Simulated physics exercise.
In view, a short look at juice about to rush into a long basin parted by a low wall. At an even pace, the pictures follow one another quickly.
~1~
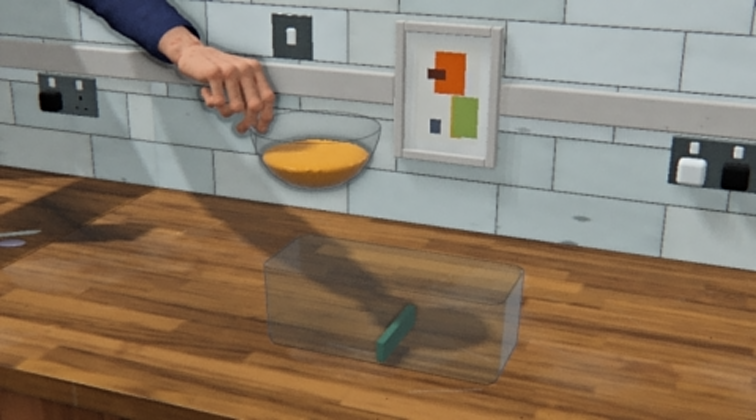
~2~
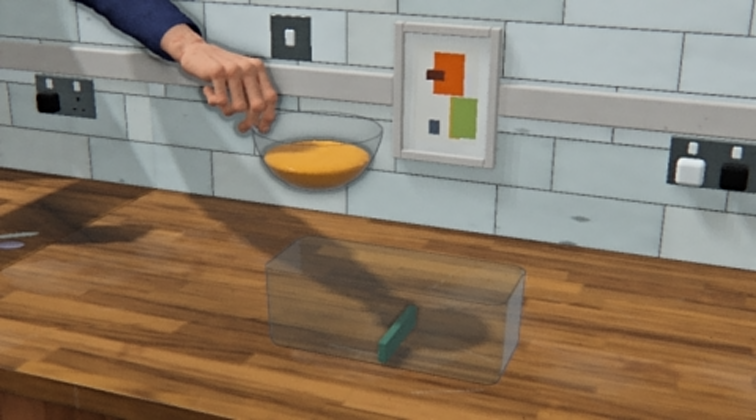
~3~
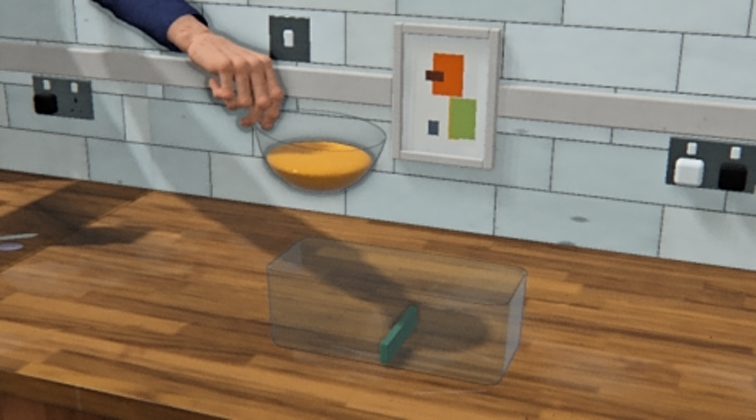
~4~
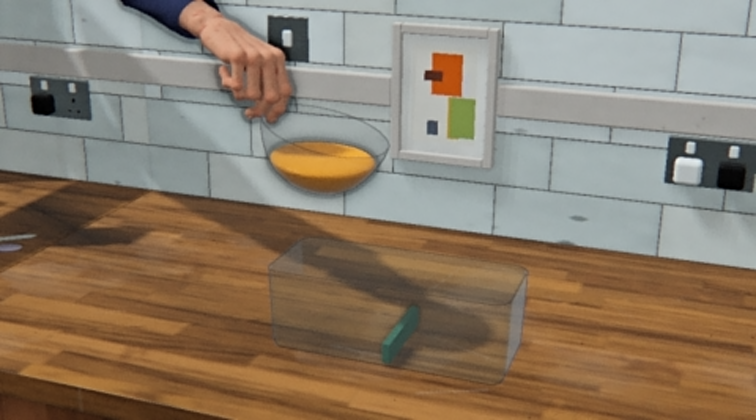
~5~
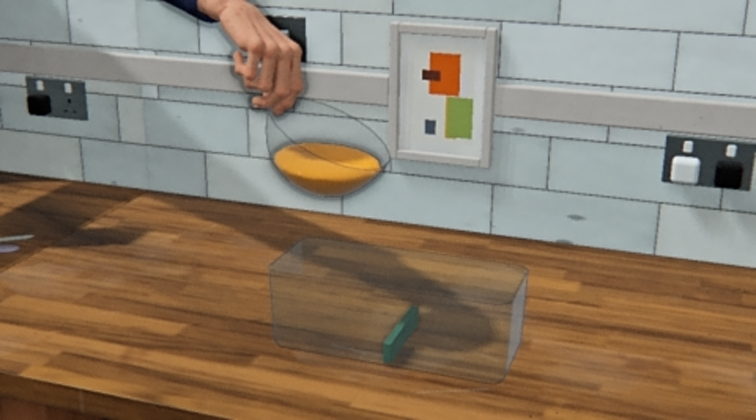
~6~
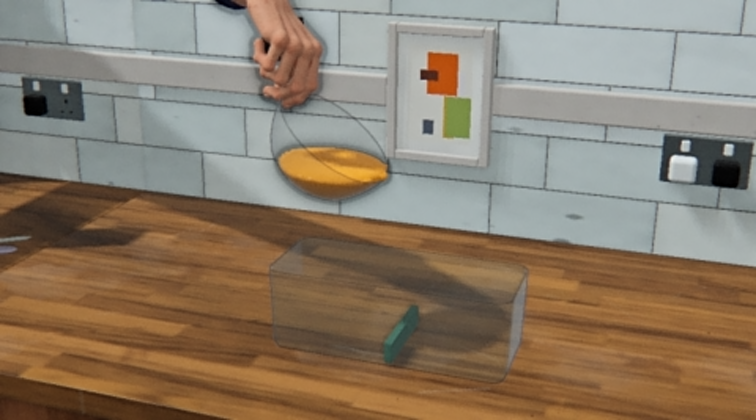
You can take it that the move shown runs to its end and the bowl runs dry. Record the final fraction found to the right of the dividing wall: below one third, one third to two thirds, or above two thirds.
One third to two thirds.
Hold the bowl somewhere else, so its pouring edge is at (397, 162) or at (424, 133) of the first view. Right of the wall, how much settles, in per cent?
It works out to around 70 % and then around 80 %.
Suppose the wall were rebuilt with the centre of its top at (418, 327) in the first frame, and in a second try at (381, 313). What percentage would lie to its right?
The first placement leaves close to 15 per cent, the second close to 70 per cent.
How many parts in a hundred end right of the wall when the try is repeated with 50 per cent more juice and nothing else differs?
Some 55 parts in a hundred.
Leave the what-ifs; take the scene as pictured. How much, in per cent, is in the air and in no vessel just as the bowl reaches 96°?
Roughly 30 percent.
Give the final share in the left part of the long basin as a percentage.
Roughly 45 %.
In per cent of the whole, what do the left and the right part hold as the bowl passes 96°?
Left: 15 %; right: 45 %.
A moment on, the tilt is 96° and 10 per cent is still to pour, 17 is left of the wall and 44 right of it.
Next, the tilt is 112° and 0 per cent is still to pour, 46 is left of the wall and 53 right of it.
Then the tilt is 112° and 0 per cent is still to pour, 44 is left of the wall and 55 right of it.
Later the tilt is 112° and 0 per cent is still to pour, 44 is left of the wall and 55 right of it.
In the end 44 per cent lies left of the wall, 55 right of it and 1 outside.
